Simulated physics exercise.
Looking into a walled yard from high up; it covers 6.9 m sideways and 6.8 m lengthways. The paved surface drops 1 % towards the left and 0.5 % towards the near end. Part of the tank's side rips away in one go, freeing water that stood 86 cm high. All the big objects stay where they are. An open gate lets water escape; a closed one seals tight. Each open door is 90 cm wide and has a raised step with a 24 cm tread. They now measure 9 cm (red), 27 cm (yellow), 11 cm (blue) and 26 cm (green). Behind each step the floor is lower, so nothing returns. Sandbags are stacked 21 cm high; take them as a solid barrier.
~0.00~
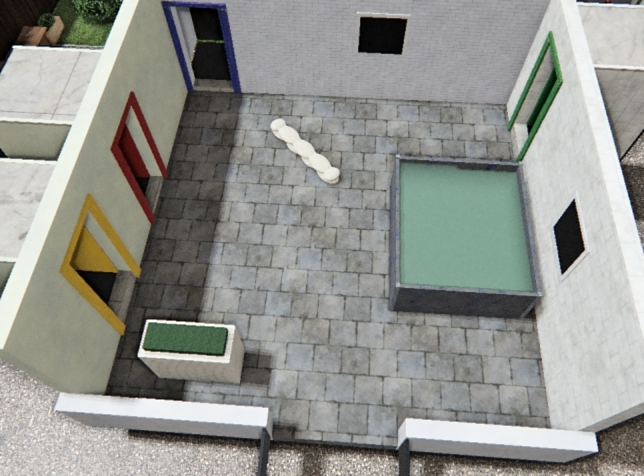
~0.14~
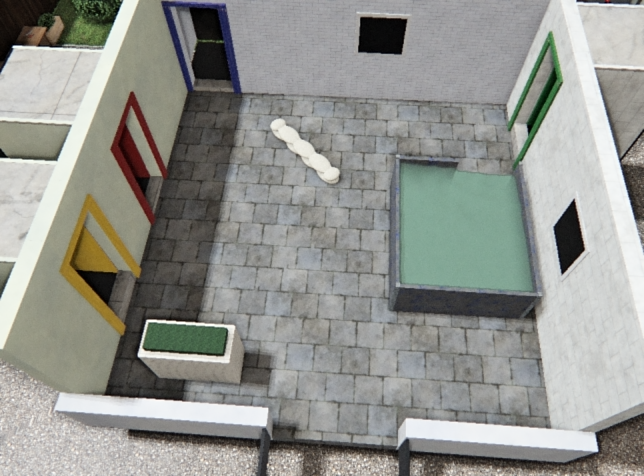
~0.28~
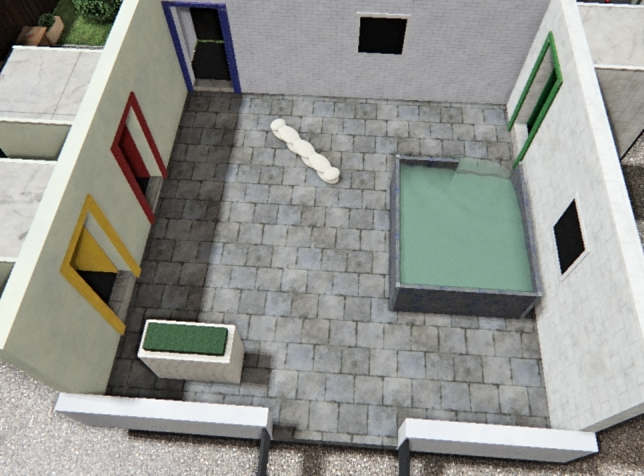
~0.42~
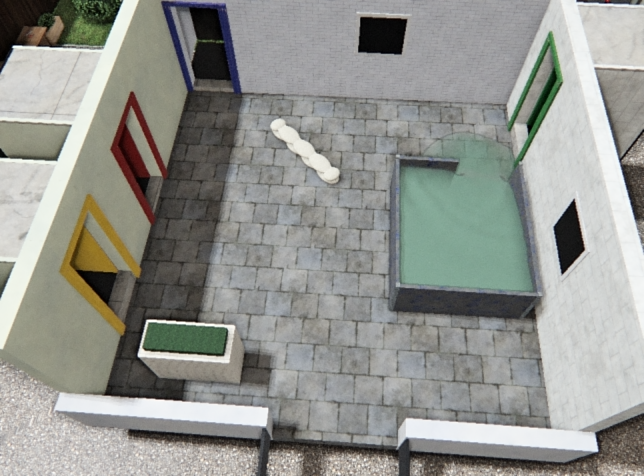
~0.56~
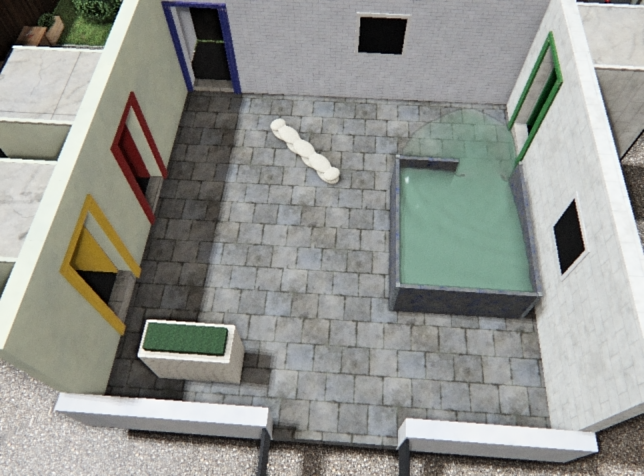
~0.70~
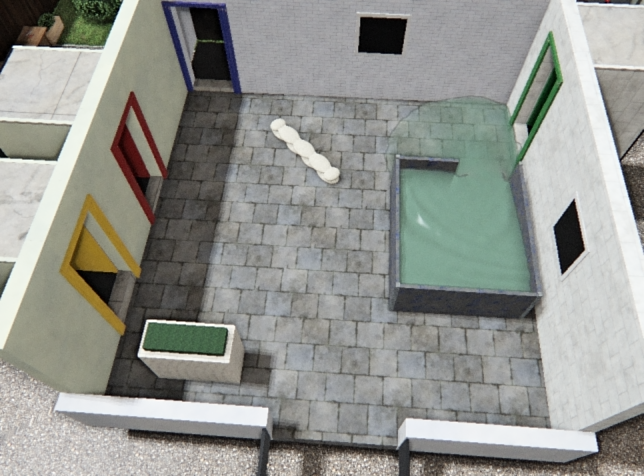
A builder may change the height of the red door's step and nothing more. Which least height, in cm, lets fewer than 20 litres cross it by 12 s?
It would have to be roughly 5.5 cm high.
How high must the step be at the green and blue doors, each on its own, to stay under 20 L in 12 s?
About 34 cm at green and 32 cm at blue.
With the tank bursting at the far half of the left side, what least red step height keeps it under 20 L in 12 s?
Some 30 cm.
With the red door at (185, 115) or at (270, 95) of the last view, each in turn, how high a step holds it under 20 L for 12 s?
Roughly 32 and 22 cm.
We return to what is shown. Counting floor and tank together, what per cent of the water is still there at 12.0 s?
About 82 per cent.
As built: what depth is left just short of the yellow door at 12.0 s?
Some 10.5 cm.
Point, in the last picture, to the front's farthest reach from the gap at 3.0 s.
At about (188, 94).
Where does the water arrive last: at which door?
Last comes the yellow one.
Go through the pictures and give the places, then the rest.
The tank at (462, 223) is whole and still, 86 cm deep; the red door at (143, 166) is dry, in the first frame.
Water pours out on the far side and has run 0.4 m, to a hidden place; about 12 cm deep outside, 86 cm at the back, in the second frame.
The front is at (457, 157), 0.9 m from the gap on the far side; 1.0 m2 of floor is wet, 86 cm left at the back, in the third frame.
Water pours out on the far side and has run 1.5 m, to (462, 135); about 10 cm deep outside, 86 cm at the back, in the fourth frame.
The front is at (466, 111), 2.1 m from the gap on the far side; 3.7 m2 of floor is wet, 86 cm left at the back, in the fifth frame.
The front is at (505, 104), 2.4 m from the gap on the far side; 5.1 m2 of floor is wet, 81 cm left at the back; 4.6 m in a straight line remain to the red door at (143, 166), in the sixth frame.
After 1.4 s water covers 15 % of the floor, deepest (68 cm) near (497, 108); it has not reached the red door.
After 3.0 s water covers 35 % of the floor, deepest (42 cm) near (498, 121); it has not reached the red door.
After 12.0 s water covers 95 % of the floor, deepest (16 cm) near (184, 106); 7 cm at the red door, 1 litre in over its 9 cm step.
At the red door as built, the water arrived by 3.6 s and peaked near 10 cm at 5.4 s.
Run again over the same 12 s with other heights there, 35 litres in over 4.5 cm, 8 litres over 7 cm. The limit of 20 litres is kept from about 5.5 cm up.
